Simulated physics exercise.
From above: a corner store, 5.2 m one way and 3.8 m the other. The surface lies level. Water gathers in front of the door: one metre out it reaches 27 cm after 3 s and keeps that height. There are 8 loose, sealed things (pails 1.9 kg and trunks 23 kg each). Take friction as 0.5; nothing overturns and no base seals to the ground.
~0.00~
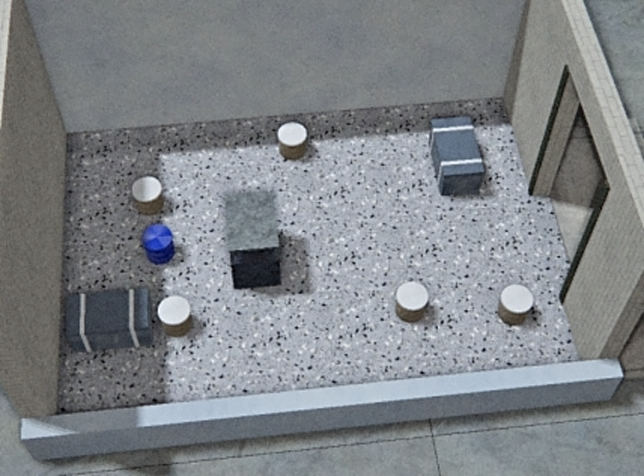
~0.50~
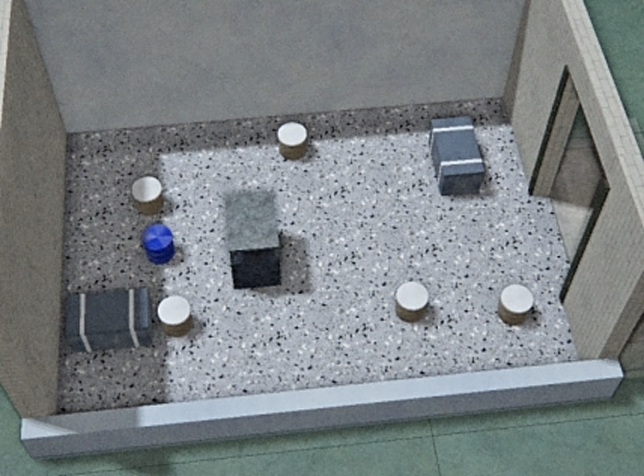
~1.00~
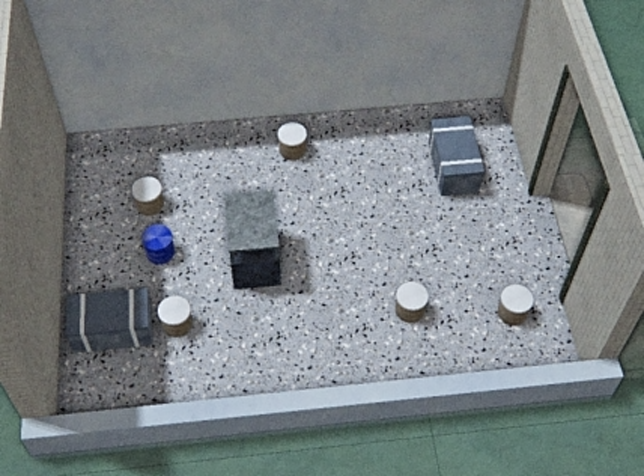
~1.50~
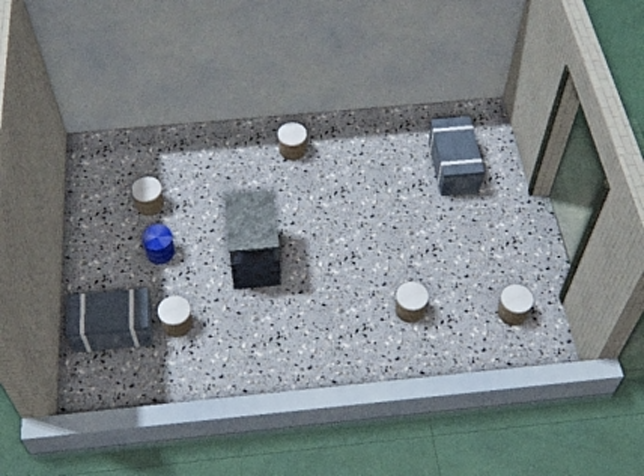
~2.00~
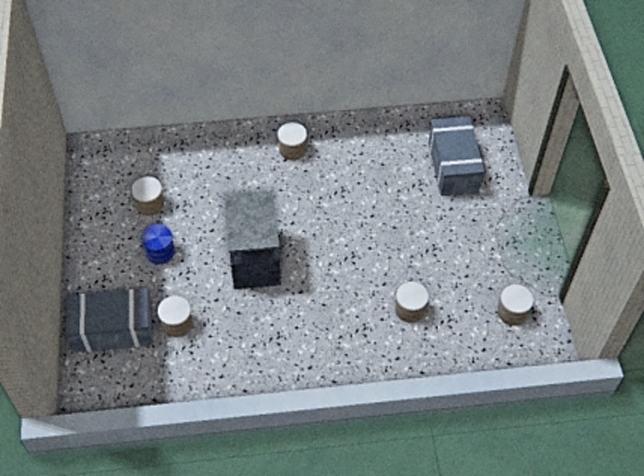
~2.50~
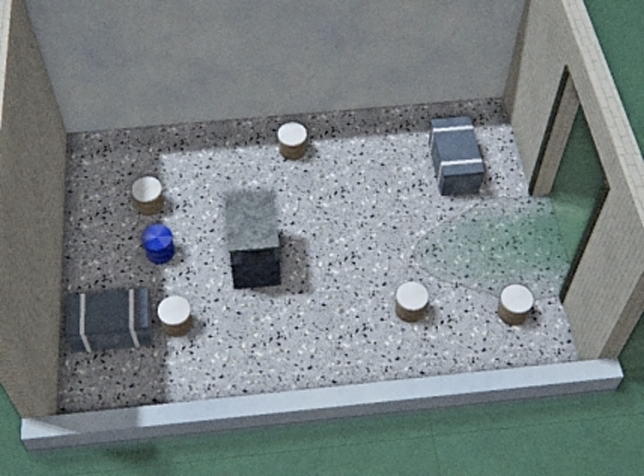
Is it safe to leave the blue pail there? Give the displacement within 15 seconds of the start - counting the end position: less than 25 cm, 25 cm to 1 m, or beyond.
The blue pail is nudged along.
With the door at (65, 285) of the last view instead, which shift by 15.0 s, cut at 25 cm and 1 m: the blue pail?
In that case the blue pail gets carried off.
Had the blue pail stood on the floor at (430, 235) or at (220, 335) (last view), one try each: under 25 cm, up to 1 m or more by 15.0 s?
In turn: It travels far; it gets carried off.
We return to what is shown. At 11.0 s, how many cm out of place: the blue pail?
Roughly 60 cm by then.
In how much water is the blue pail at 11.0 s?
Roughly 11 cm.
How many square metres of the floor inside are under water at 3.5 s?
Roughly 6.0 m2.
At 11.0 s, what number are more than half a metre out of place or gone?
By then 6.
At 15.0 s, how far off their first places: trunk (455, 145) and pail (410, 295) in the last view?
In that order: 200 cm, 350 cm.
After 3.5 s the blue pail is near (157, 237), 0.0 m from its start, aground; 0 afloat.
After 6.8 s the blue pail is near (157, 237), 0.0 m from its start, aground; 3 afloat.
After 11.0 s the blue pail is near (213, 236), 0.6 m from its start, afloat; 8 afloat.
After 15.0 s the blue pail is near (137, 263), 0.4 m from its start, afloat; 8 afloat.
